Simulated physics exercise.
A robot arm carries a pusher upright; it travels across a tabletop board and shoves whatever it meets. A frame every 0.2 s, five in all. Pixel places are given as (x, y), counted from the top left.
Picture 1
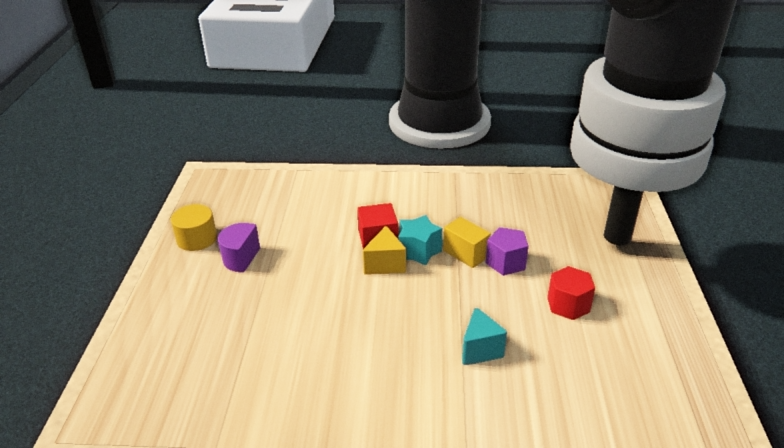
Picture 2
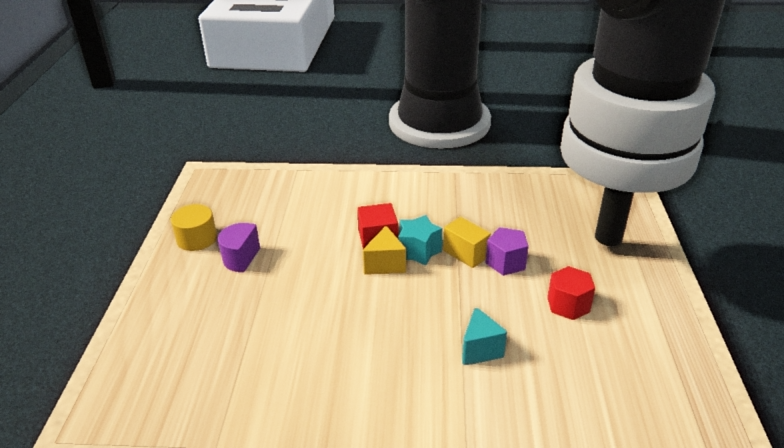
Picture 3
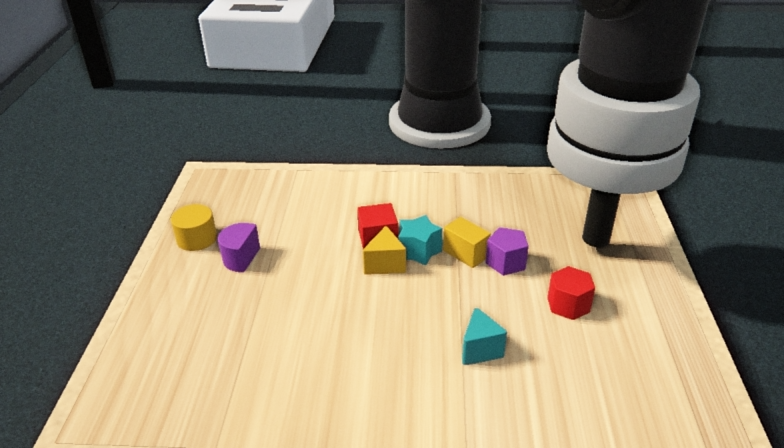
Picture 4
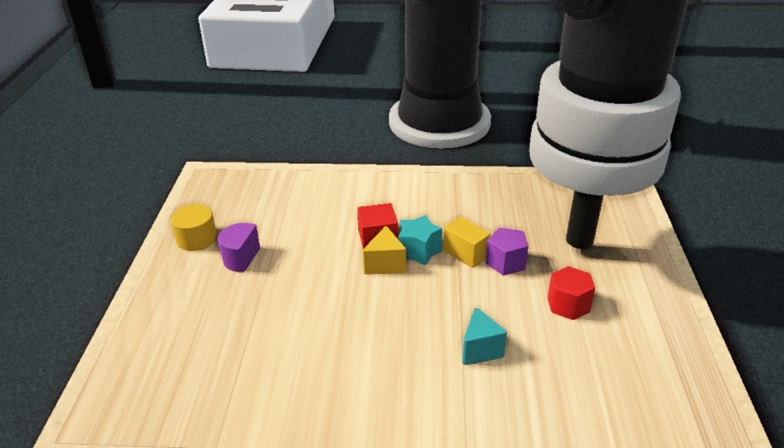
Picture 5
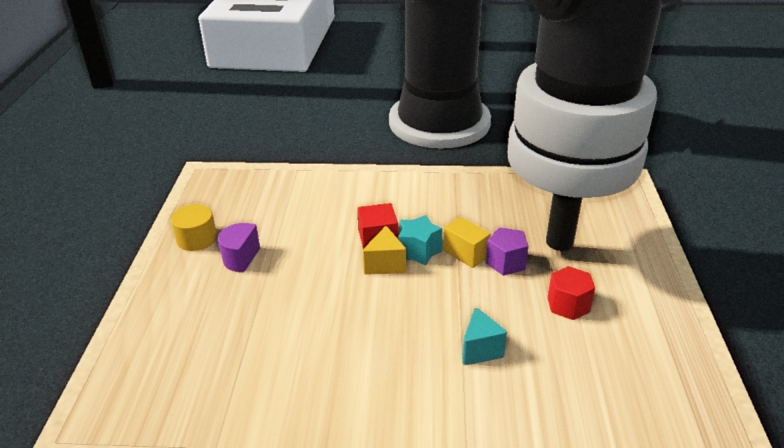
On a wooden board, a robot arm's black pusher slides left while the coloured blocks stay still.
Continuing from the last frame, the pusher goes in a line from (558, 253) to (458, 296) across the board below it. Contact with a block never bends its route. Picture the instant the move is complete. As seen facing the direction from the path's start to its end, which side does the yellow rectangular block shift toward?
It shifts rightward.
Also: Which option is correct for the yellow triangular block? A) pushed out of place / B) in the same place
B: In the same place.
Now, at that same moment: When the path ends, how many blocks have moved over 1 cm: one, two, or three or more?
That's two.
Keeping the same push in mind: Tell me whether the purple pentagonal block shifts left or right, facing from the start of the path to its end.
The purple pentagonal block goes right.
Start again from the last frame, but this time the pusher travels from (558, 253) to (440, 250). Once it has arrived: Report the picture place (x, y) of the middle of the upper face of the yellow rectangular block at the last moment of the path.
When the path ends, it will be at (432, 243).
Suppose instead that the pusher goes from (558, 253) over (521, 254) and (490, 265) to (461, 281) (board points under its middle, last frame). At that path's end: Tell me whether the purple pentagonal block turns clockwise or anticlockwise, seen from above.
It spins anti-clockwise.
On the path given first. One third of the way, pusher at (528, 257); yellow rectangular block at (460, 228); purple pentagonal block at (497, 241), turned 15° clockwise.
Two thirds of the way, pusher at (493, 271); yellow rectangular block at (451, 223), turned 30° clockwise; purple pentagonal block at (464, 247), turned 45° clockwise.
At the end, pusher at (459, 286); yellow triangular block still; yellow rectangular block at (451, 223), turned 30° clockwise; purple pentagonal block at (452, 249), turned 60° clockwise; red six-sided block still.
